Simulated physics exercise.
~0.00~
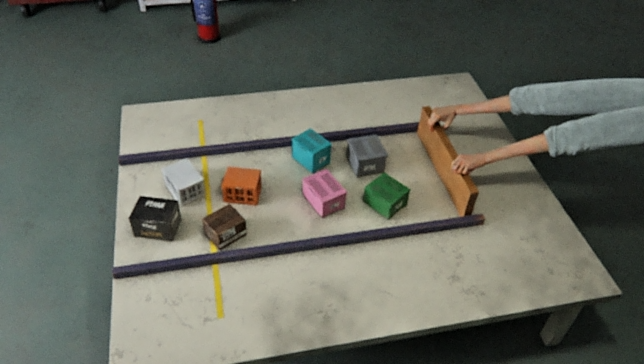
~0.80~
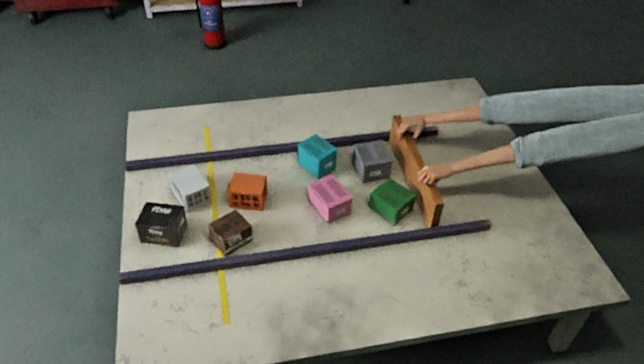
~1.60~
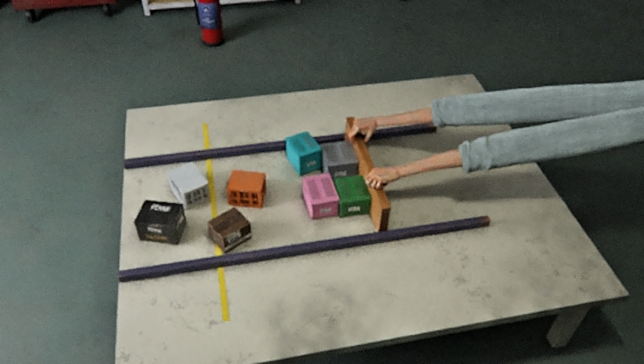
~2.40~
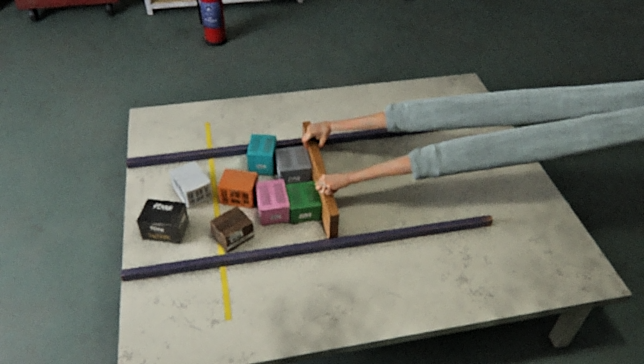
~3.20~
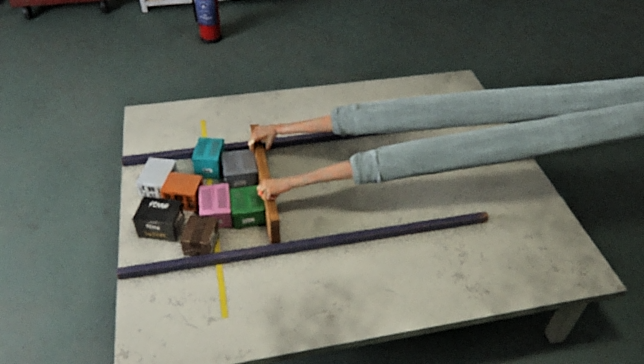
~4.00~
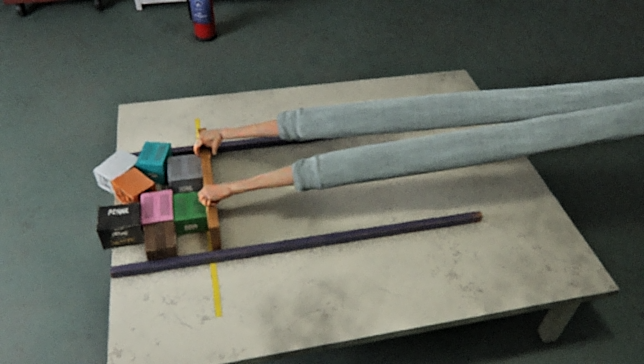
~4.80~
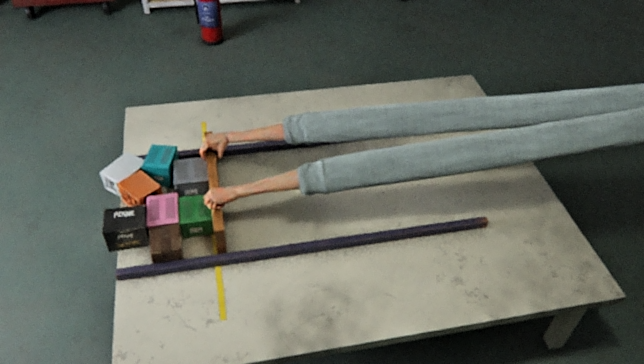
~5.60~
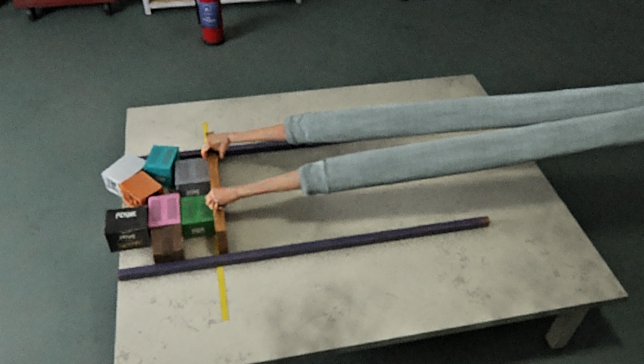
On a pale tabletop between two dark rails, a person's hands pushed a wooden plank leftward, gathering the scattered colourful boxes into a tight cluster, then stopped it at the yellow tape with the boxes crowded by the left edge, none fallen.
